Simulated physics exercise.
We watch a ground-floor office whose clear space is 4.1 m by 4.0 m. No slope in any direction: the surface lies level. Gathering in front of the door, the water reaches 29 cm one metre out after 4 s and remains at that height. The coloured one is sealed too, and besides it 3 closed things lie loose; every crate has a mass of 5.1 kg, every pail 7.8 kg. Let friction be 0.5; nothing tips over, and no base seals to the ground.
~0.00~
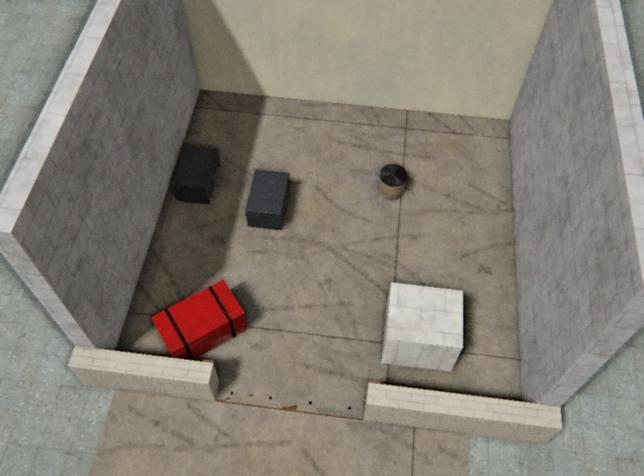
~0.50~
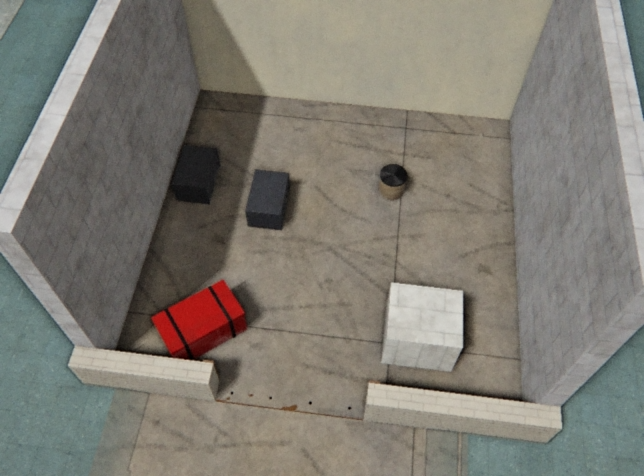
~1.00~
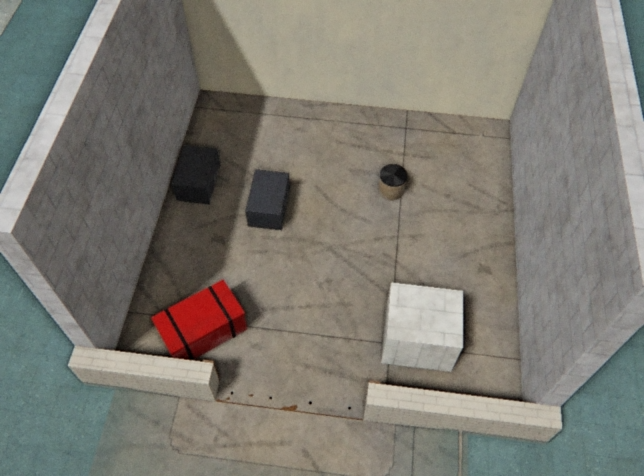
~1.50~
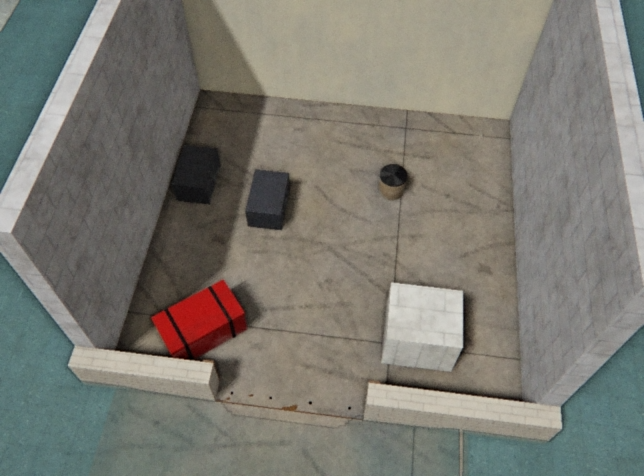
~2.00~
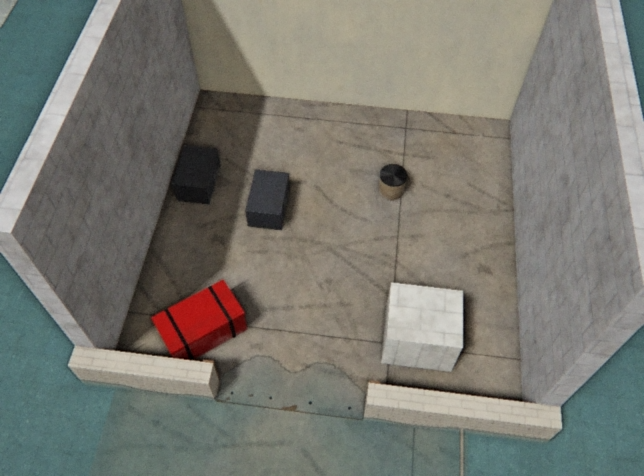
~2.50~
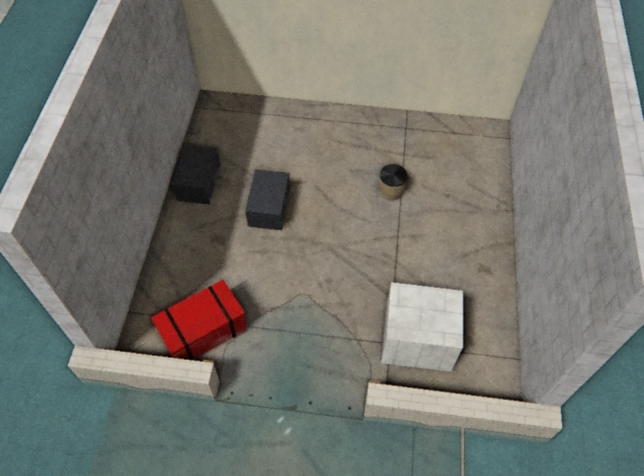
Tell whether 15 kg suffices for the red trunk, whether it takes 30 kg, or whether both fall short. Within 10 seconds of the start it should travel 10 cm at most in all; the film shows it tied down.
Both fall short.
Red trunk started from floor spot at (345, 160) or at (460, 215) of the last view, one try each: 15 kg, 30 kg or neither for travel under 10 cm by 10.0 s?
In order, no load succeeds and no load succeeds.
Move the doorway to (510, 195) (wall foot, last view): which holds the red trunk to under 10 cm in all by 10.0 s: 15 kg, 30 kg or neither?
Moved there, neither choice works.
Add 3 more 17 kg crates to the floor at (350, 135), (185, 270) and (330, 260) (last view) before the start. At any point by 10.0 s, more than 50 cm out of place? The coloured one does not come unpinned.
Taking them in turn, the first is inside the line, the second inside the line and the third beyond the line.
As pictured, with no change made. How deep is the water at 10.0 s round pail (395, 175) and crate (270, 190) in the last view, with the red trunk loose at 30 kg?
First roughly 11 cm, second roughly 17 cm.
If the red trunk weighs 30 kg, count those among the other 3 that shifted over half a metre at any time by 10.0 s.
By my count, 3.
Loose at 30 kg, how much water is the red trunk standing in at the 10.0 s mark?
11 cm, roughly.
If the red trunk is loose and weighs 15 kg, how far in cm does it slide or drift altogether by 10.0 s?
Some 80 centimetres of travel in total.
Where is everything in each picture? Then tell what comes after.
The first picture shows the red trunk at (198, 315), on the bottom; water covers 0.0 m2; 0 of 4 have shifted.
The second picture shows the red trunk at (198, 315) rests on the ground; water covers 0.0 m2; 0 of 4 have shifted.
The third picture shows the red trunk at (198, 315) rests on the ground; 0.0 m2 under water; 0 of 4 have shifted.
The fourth picture shows the red trunk at (198, 315) rests on the ground; water covers 0.0 m2; 0 of 4 have shifted.
The fifth picture shows the red trunk at (198, 315) rests on the ground; 0.3 m2 under water; 0 of 4 have shifted.
The sixth picture shows the red trunk at (198, 315) rests on the ground; 1.1 m2 under water; 0 of 4 have shifted.
After 3.5 s the red trunk would be 0 cm from its start with 15 kg and 0 cm from its start with 30 kg; 2 cm of water round it then.
After 4.5 s the red trunk would be 29 cm from its start with 15 kg and 5 cm from its start with 30 kg; 4 cm of water round it then.
After 7.0 s the red trunk would be 37 cm from its start with 15 kg and 21 cm from its start with 30 kg; 5 cm of water round it then.
After 10.0 s the red trunk would be 9 cm from its start with 15 kg and 16 cm from its start with 30 kg; 11 cm of water round it then.
